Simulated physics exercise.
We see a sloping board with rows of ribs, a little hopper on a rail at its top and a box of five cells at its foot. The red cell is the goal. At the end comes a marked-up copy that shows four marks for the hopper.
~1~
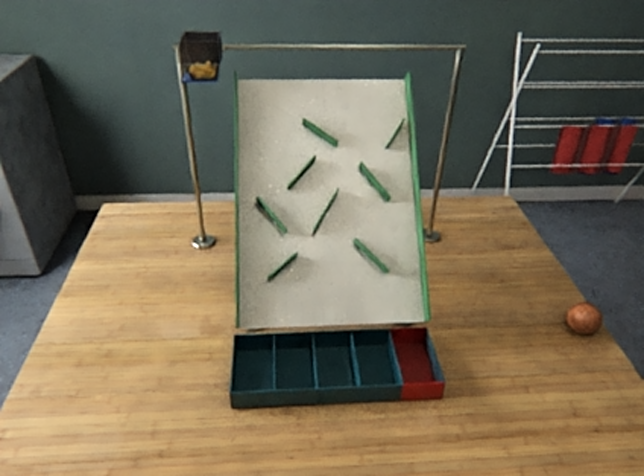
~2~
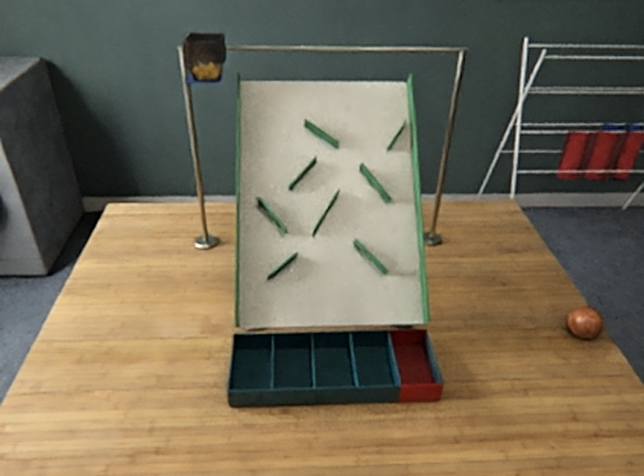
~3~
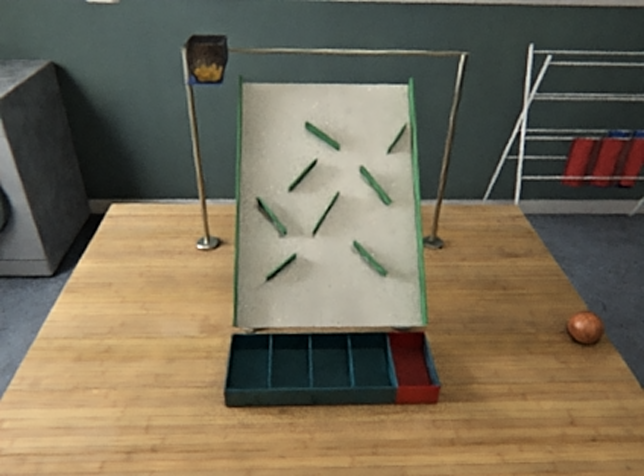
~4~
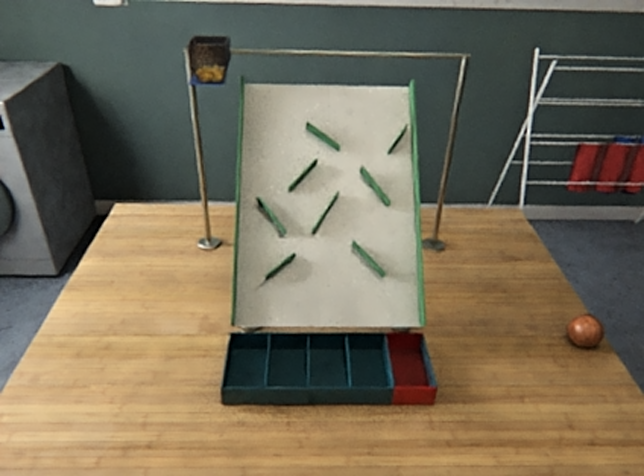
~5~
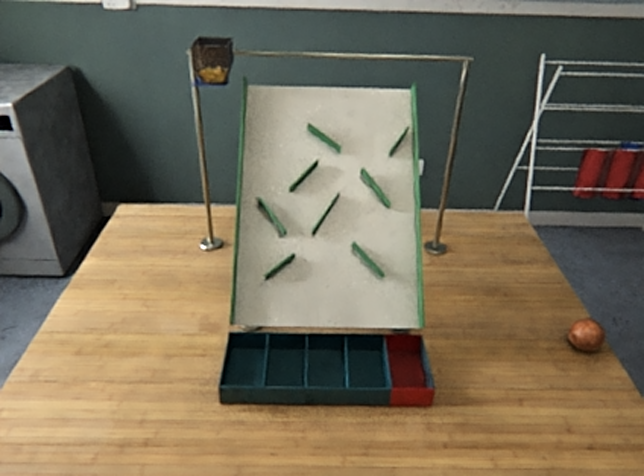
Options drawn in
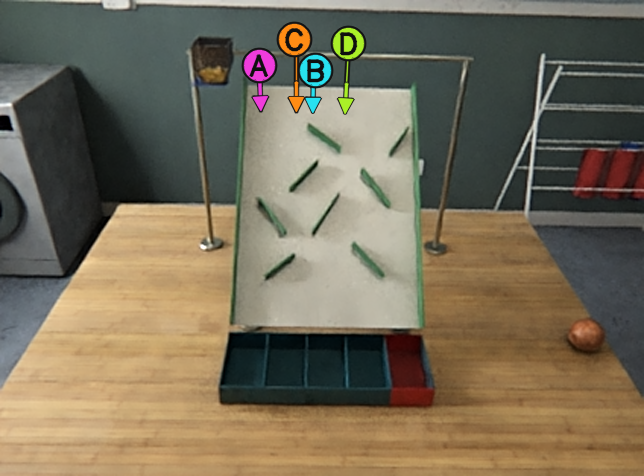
The clip opens on a sloping board with green ribs, a small hopper of yellowish pieces on the rail at upper left, and a five-celled box below, its rightmost cell red. The view drifts slightly, revealing more of a washing machine at left, while the hopper, board and brownish ball stay still.
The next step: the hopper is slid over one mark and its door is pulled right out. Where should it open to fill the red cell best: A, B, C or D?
Mark D does it best.
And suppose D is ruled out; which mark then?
The answer is B.
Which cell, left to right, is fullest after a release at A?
The first.
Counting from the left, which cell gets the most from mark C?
It is the third one.
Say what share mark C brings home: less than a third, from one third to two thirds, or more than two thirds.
It is less than a third.
On the marked copy, mark A meets the board at (260, 105); mark B meets the board at (312, 107); mark C meets the board at (296, 106); mark D meets the board at (345, 108).
With A, none at all in the red cell, all but a few in other cells, only a few outside the box.
With B, close to half in the red cell, close to half in other cells.
With C, only a few in the red cell, all but a few in other cells, only a few outside the box.
With D, close to two thirds in the red cell, close to a third in other cells, only a few outside the box.
